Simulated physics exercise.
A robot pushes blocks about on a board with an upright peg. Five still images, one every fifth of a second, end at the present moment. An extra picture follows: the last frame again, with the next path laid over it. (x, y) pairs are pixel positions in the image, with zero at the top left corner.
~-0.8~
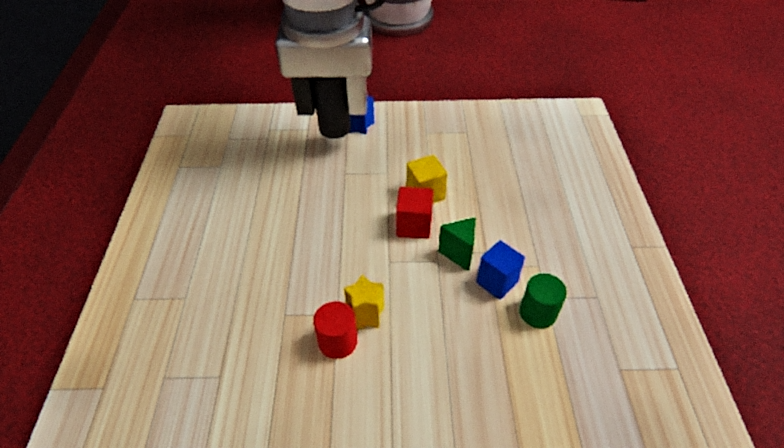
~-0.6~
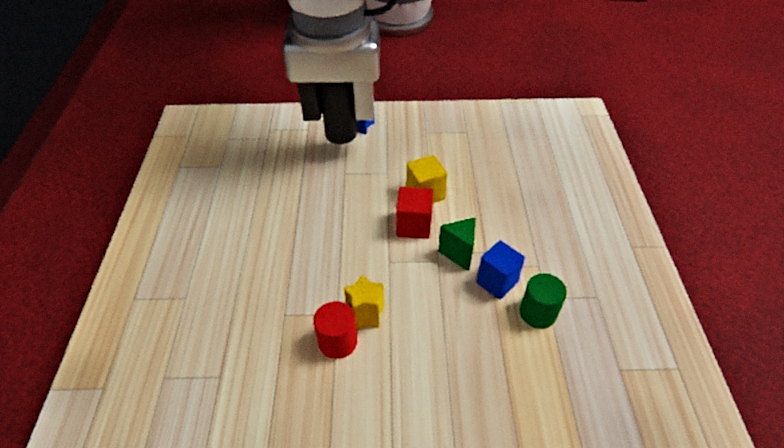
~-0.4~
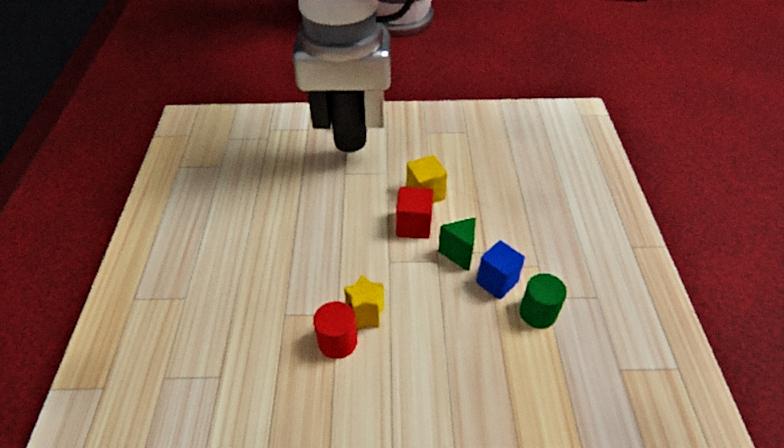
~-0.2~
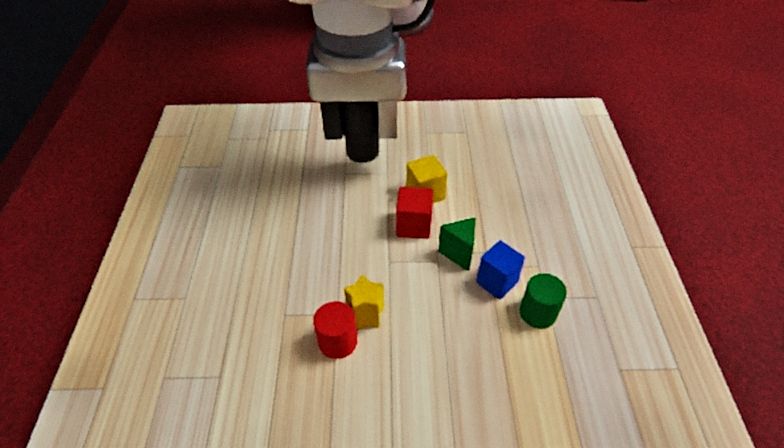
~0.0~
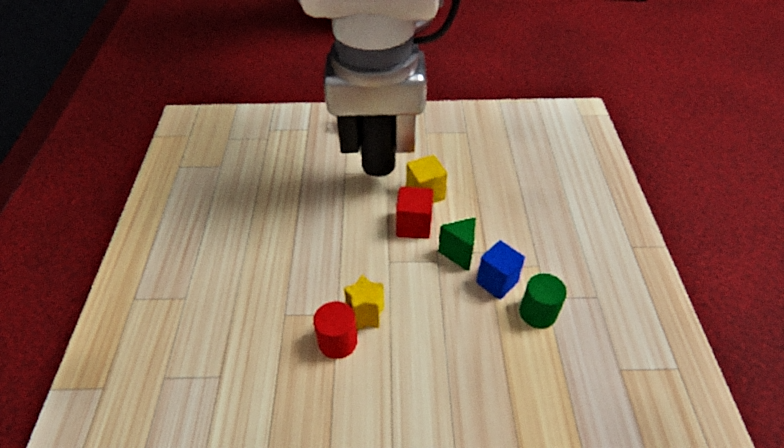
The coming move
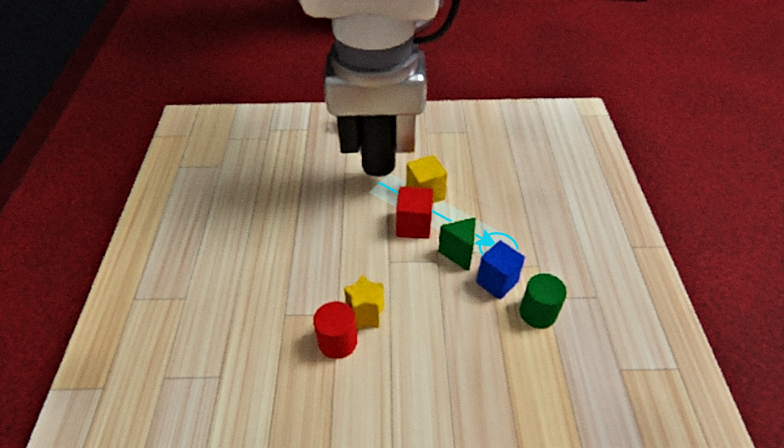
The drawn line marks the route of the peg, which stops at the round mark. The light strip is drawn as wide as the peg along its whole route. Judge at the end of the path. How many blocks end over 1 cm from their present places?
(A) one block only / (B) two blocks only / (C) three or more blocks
My pick is C.
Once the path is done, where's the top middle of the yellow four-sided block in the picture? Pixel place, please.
The yellow four-sided block ends near (495, 186).
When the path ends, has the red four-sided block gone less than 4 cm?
The answer is yes.
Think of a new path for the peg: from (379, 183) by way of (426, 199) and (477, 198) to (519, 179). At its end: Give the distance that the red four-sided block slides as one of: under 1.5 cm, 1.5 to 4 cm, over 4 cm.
Overall it shifts less than 1.5 cm.
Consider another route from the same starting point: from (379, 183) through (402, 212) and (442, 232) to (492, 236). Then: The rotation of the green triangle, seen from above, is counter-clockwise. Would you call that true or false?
This is true.
The drawn path runs from (379, 183) to (499, 248).
On the path given first. One third of the way, peg at (418, 187); red four-sided block at (418, 203); yellow four-sided block at (459, 177), turned 20° anticlockwise.
Two thirds of the way, peg at (458, 208); red four-sided block at (424, 212), turned 30° clockwise; yellow four-sided block at (489, 183), turned 80° anticlockwise.
At the end, peg at (502, 232); red four-sided block at (424, 212), turned 30° clockwise; yellow four-sided block at (495, 186), turned 115° anticlockwise; green triangle at (476, 235), turned 65° clockwise; blue four-sided block not moved.
